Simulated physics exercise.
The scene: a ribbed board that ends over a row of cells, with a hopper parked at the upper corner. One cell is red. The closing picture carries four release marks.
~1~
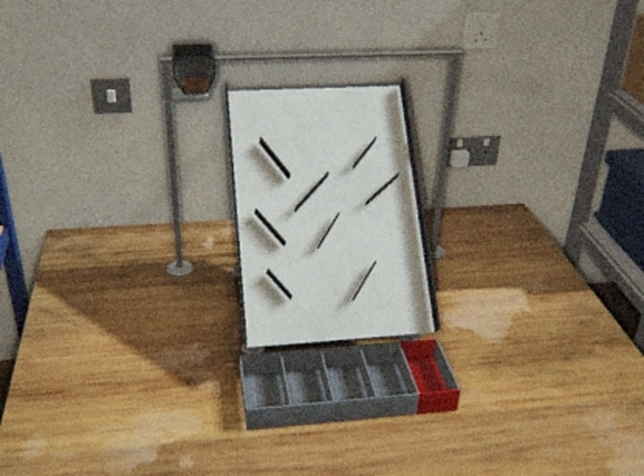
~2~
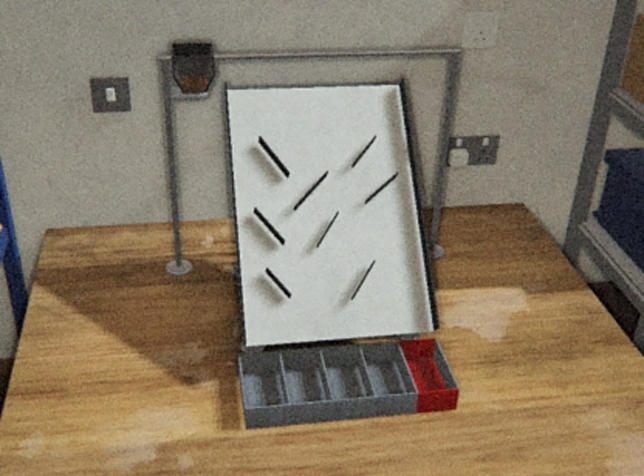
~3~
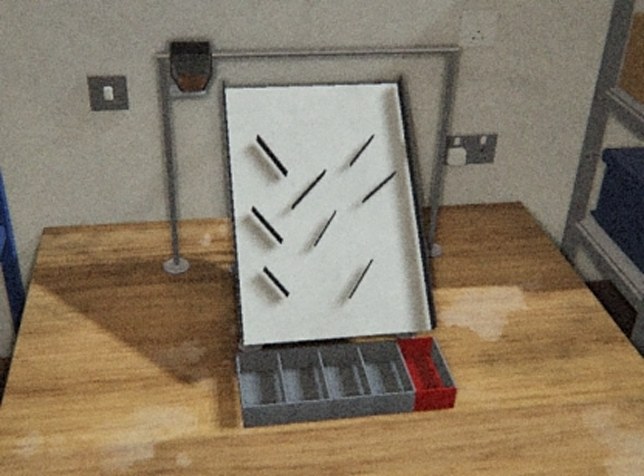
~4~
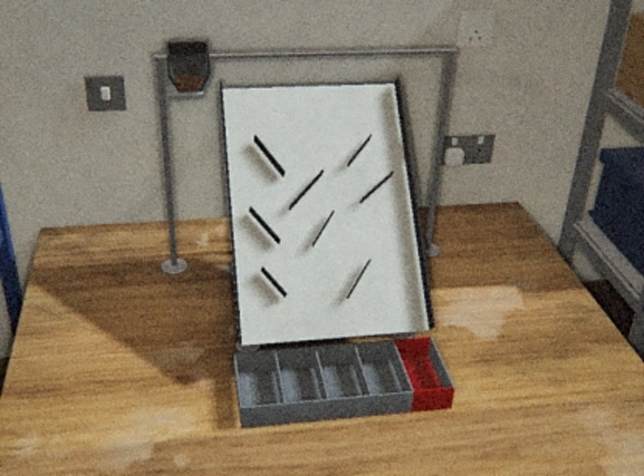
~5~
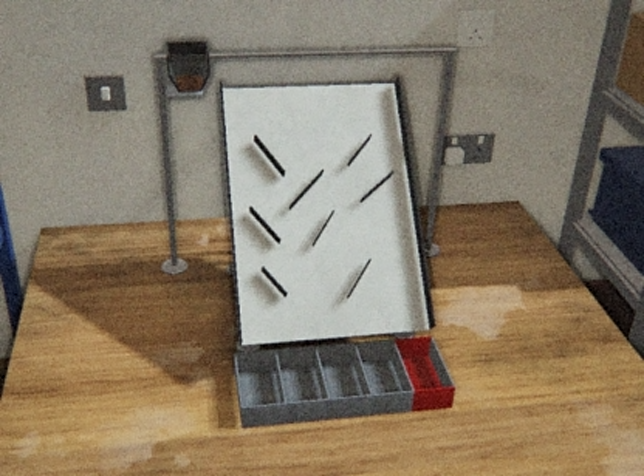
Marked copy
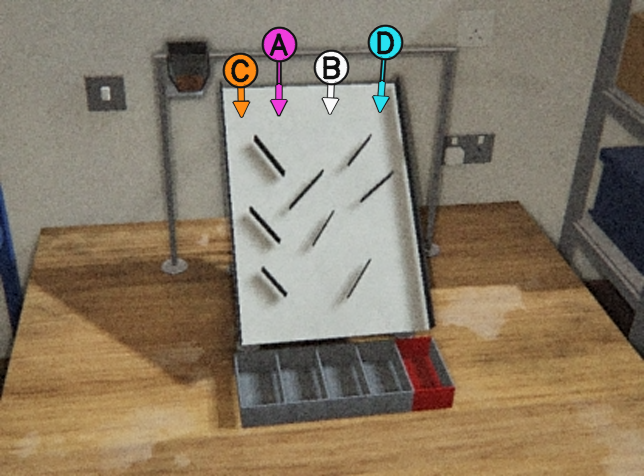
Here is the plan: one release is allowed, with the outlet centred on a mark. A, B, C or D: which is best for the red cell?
Go for D.
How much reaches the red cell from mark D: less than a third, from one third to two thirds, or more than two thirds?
From one third to two thirds.
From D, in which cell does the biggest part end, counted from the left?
It is the fifth one.
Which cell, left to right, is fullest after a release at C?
It is the first one.
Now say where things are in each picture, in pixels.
Hopper near (195, 85), cereal balls, door shut, in the first frame.
Ribs (260, 136) to (290, 173), (355, 162) to (376, 135), (295, 206) to (328, 171), in the second frame.
Ribs (365, 198) to (396, 171), (253, 206) to (283, 240), (317, 242) to (336, 210), in the third frame.
Ribs (262, 267) to (287, 294), (349, 296) to (371, 259), in the fourth frame.
Red cell near (433, 398), number 5 of 5 from the left, in the fifth frame.
On the marked copy, mark A meets the board at (278, 109); mark B meets the board at (330, 108); mark C meets the board at (241, 111); mark D meets the board at (380, 106).
For mark A, none at all in the red cell, the whole lot in other cells.
For mark B, only a few in the red cell, all but a few in other cells.
For mark C, none at all in the red cell, all but a few in other cells, only a few outside the box.
For mark D, close to half in the red cell, close to half in other cells, only a few outside the box.
